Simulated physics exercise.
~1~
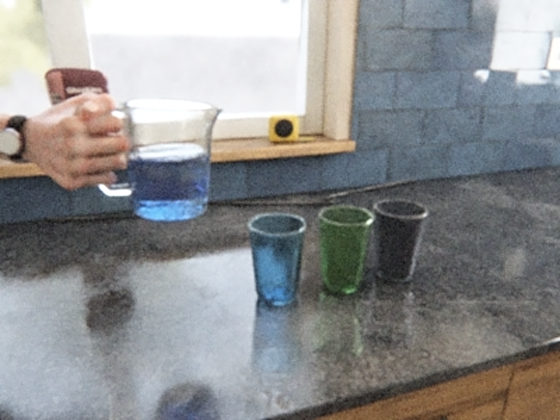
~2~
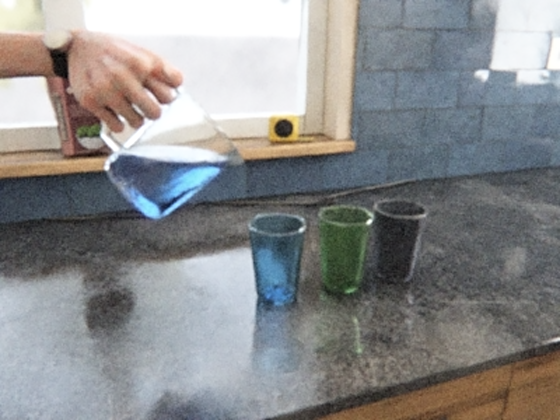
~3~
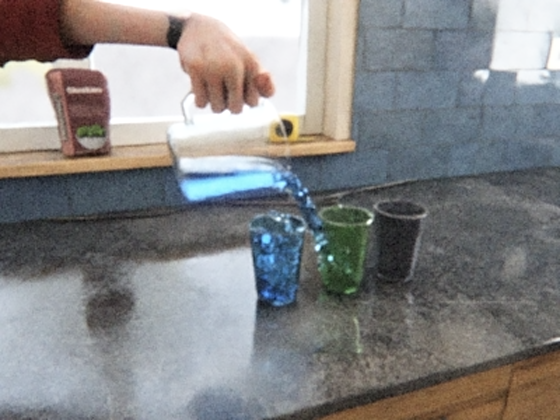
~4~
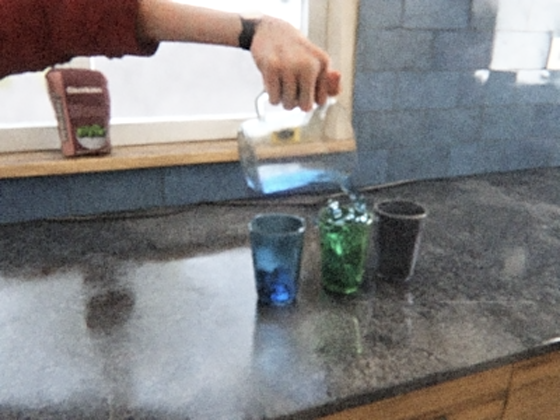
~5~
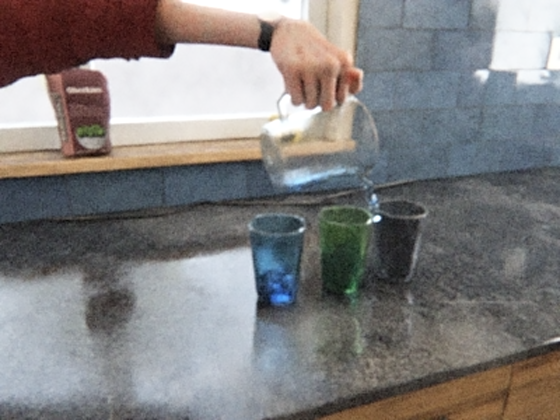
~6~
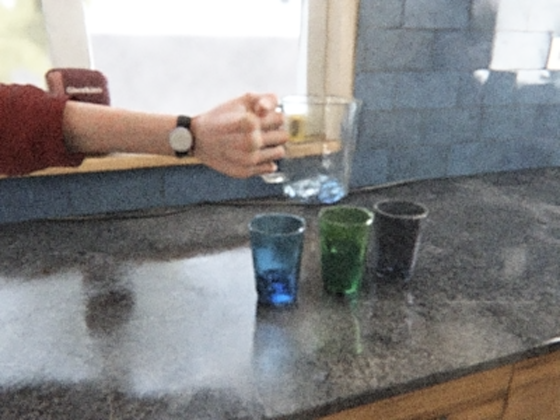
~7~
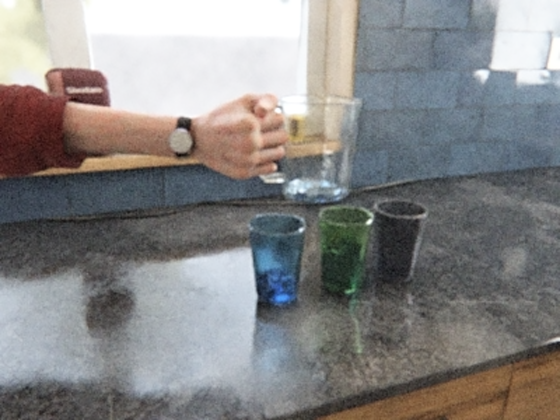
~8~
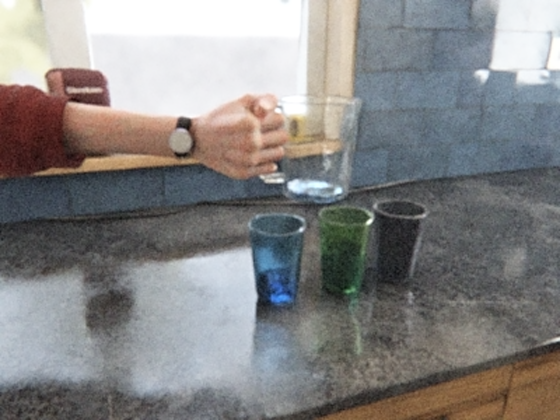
In the video, a hand tilts a glass pitcher of blue liquid and sweeps it rightward over blue, green and dark tumblers on a countertop, pouring as it goes, then levels it, ending with the pitcher nearly empty and held still above the tumblers.
